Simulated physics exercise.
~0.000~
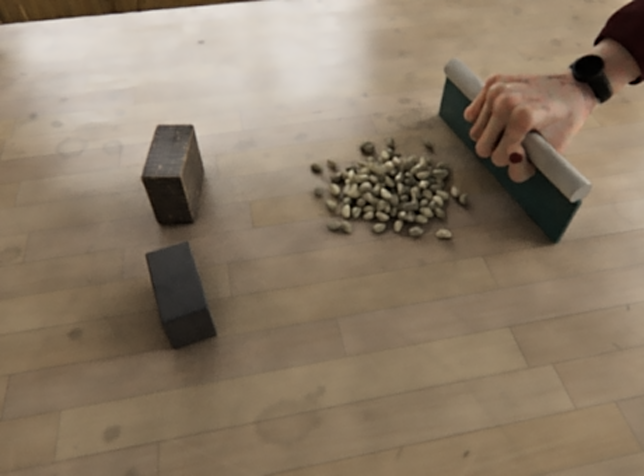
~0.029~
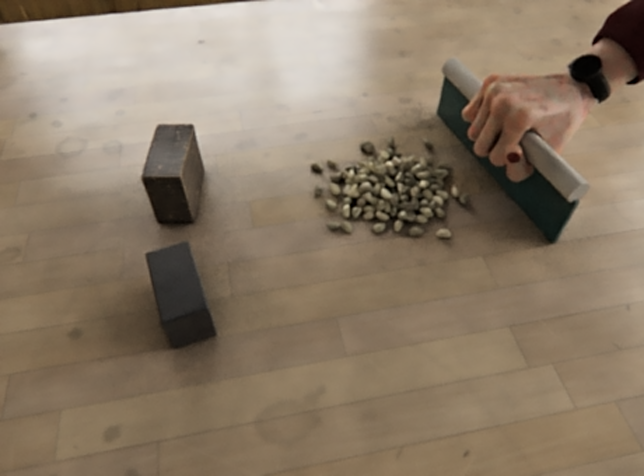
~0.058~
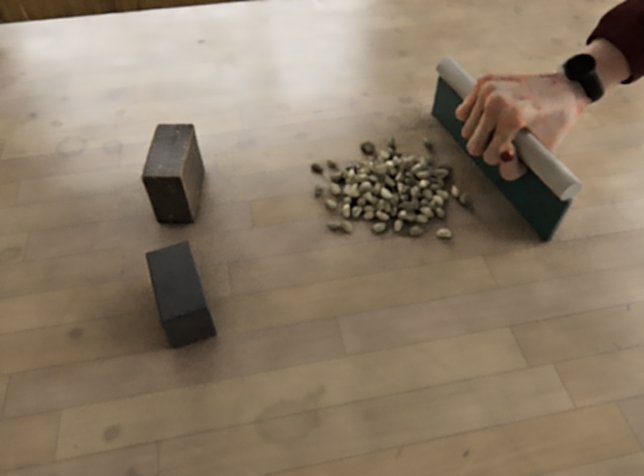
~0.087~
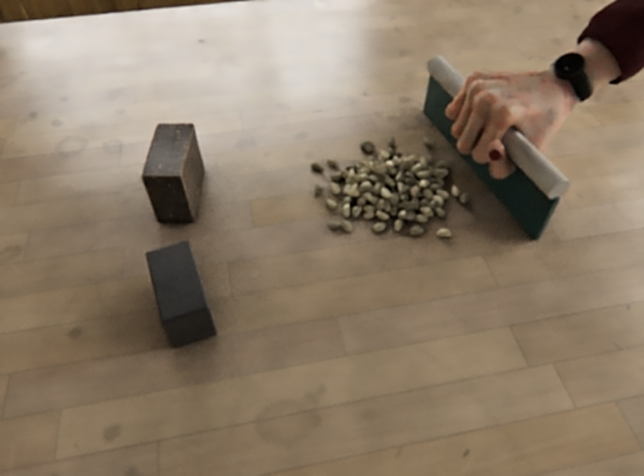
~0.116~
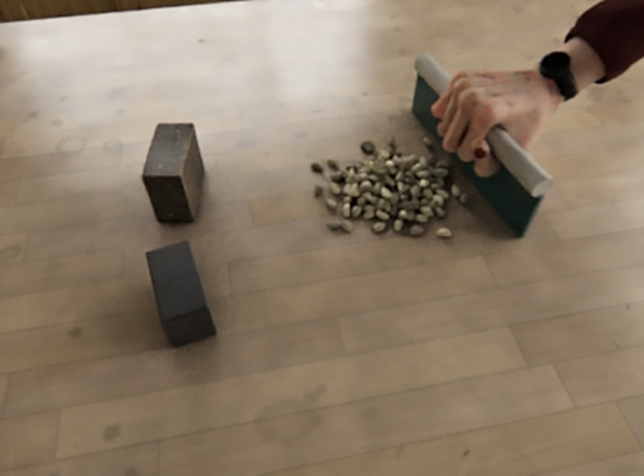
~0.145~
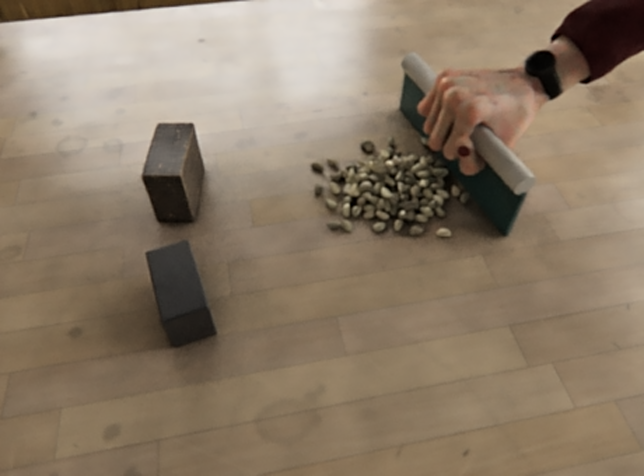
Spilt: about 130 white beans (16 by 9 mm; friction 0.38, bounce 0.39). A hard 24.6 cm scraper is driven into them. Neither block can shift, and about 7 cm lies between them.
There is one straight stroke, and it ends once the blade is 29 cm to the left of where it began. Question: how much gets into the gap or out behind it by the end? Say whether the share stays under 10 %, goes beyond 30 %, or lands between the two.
Gap haul: Light.
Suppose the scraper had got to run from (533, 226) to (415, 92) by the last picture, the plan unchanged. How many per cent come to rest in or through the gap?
Through 5.
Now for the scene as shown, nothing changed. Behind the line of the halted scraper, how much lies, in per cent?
Around 20 percent.
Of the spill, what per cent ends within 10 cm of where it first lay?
Some 15 in a hundred.
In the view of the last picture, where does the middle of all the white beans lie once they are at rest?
The middle of the pieces at rest is roughly at (239, 196).
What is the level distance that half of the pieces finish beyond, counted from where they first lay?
Estimate: Close to 18 cm.
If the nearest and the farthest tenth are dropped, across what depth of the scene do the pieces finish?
Estimate: Close to 22 cm.
Then, at 0.39 s, scraper 19 cm from its start, spill 17 cm wide; round the far block 5 %, held up before the blocks 95 %.
Then, at 0.64 s, scraper 31 cm from its start, spill 22 cm wide; round the far block 20 %, held up before the blocks 75 %.
After 0.85 s, scraper 31 cm from its start, spill 24 cm wide; round the far block 20 %, held up before the blocks 75 %.
At rest (2.1 s), in or through the gap 0 %, round the near block 0 %, round the far block 20 %, held up before the blocks 75 %.
